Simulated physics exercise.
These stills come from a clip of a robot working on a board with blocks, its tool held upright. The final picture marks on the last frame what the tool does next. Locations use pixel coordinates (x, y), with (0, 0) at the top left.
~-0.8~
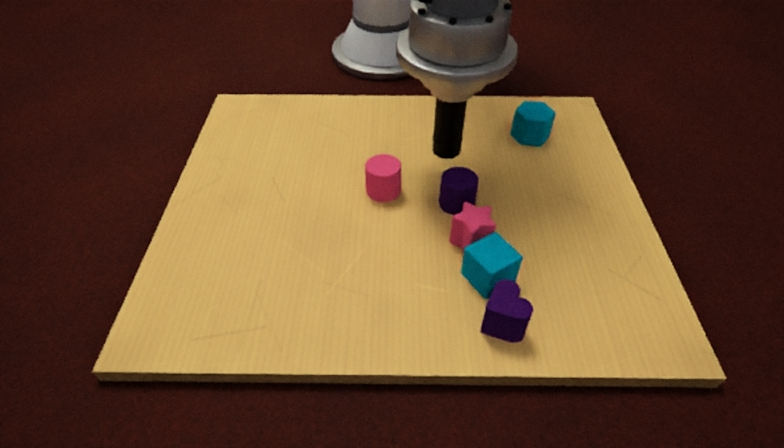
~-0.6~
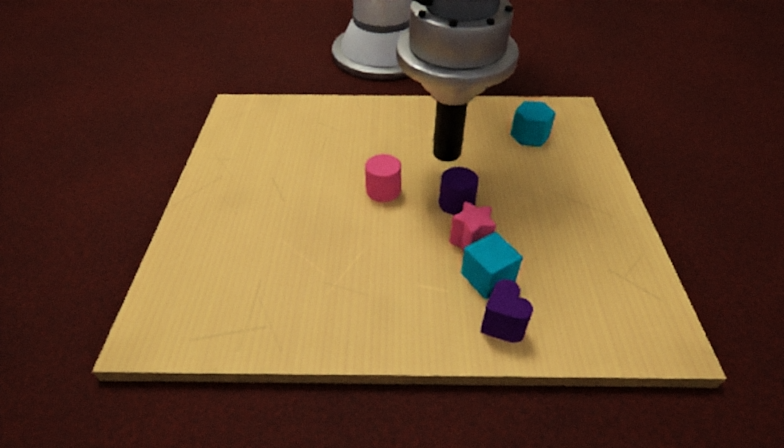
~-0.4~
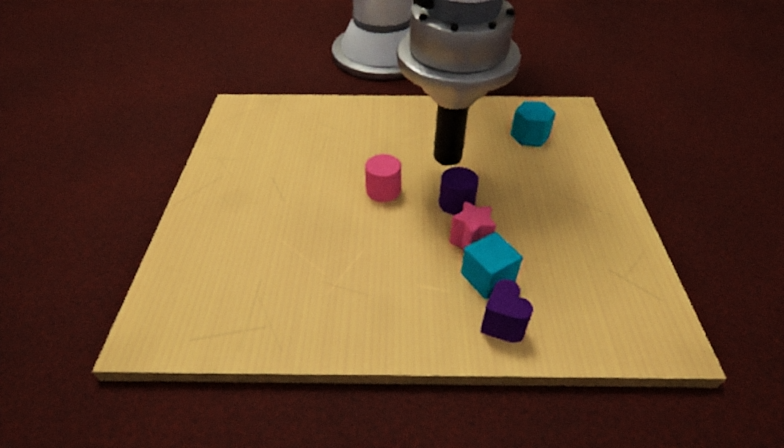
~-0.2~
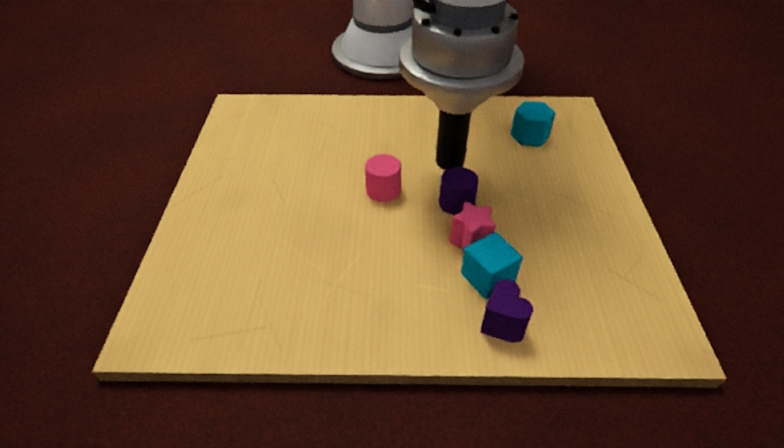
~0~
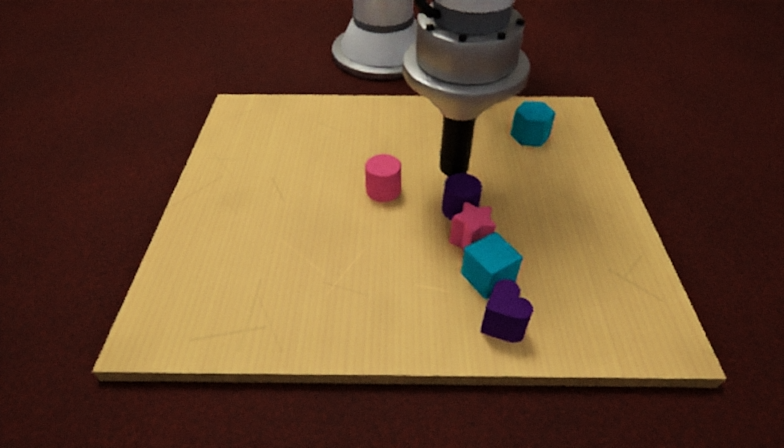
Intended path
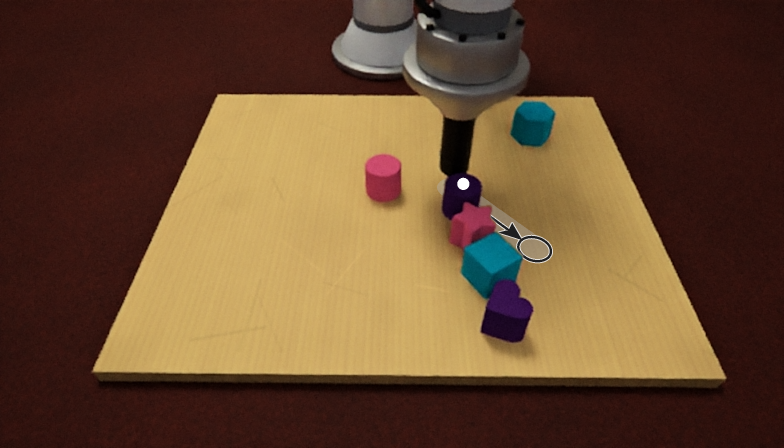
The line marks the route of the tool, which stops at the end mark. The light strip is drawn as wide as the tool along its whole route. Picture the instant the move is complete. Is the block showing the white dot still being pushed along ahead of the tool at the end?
The answer is no.
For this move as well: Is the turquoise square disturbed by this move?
Put simply, it goes somewhere else.
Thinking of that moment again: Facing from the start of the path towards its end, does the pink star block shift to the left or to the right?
With start-to-end as forward, it shifts right.
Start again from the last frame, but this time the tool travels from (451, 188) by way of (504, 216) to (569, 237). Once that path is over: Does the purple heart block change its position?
I expect not.
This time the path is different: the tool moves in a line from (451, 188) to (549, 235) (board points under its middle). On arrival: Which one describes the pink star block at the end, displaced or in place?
The block you're asking about gets moved.
Path on the board, straight from (451, 188) to (535, 249); the dot is on the purple disc.
What follows on the original path. One third of the way, tool (480, 188); purple disc (474, 204); pink star block (475, 230), turned 15° anticlockwise; turquoise square (495, 259).
Two thirds of the way, tool (509, 208); purple disc (472, 207); pink star block (474, 233), turned 15° anticlockwise; turquoise square (495, 263); purple heart block (511, 304).
At the end, tool (540, 230); purple disc (472, 207); pink star block (474, 233), turned 15° anticlockwise; turquoise square (495, 263); purple heart block (511, 304).
